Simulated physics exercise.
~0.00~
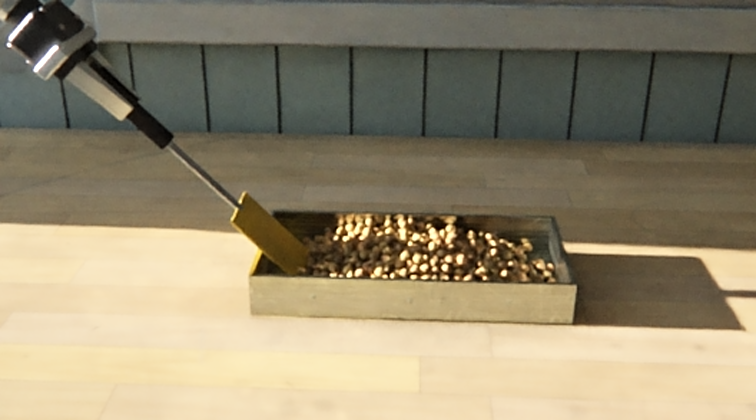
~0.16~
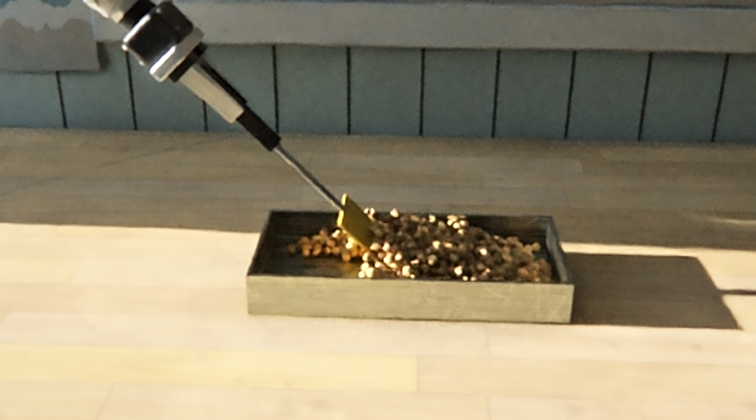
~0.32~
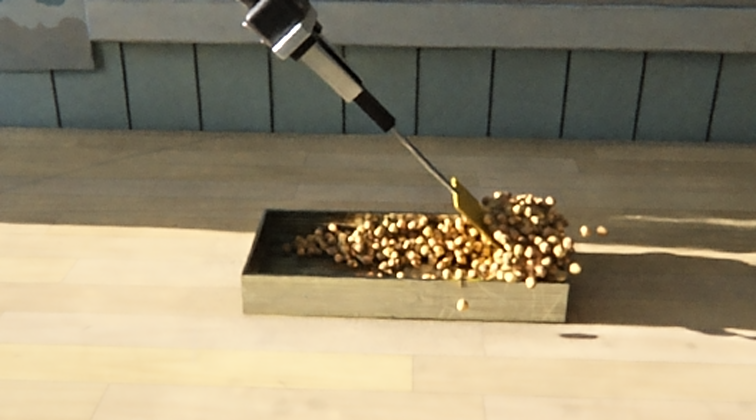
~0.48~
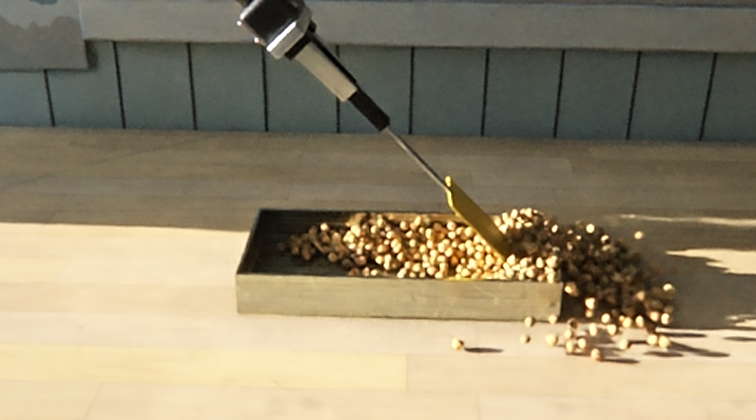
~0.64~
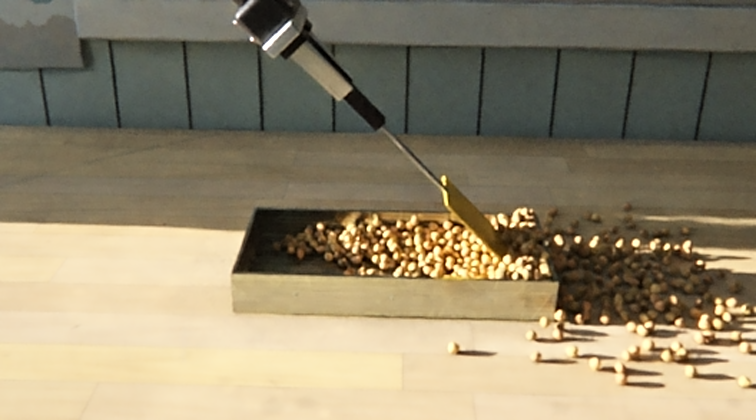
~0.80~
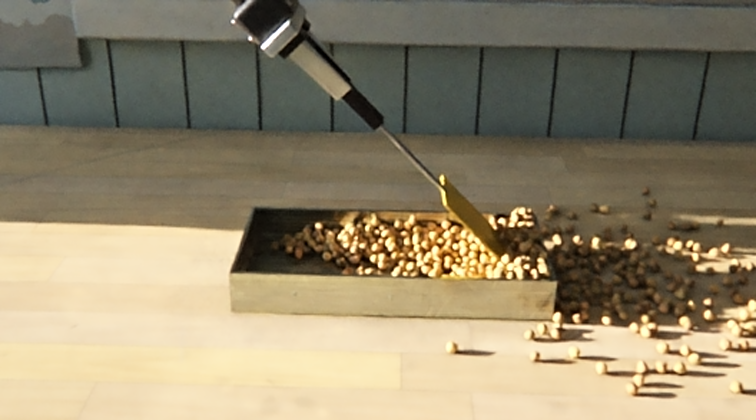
Chickpeas spilled over the right end of a shallow tray as a robotic arm pushed a yellow paddle through the pile from left to right, then stopped; many ended up scattered across the wooden surface, while most stayed in the tray.
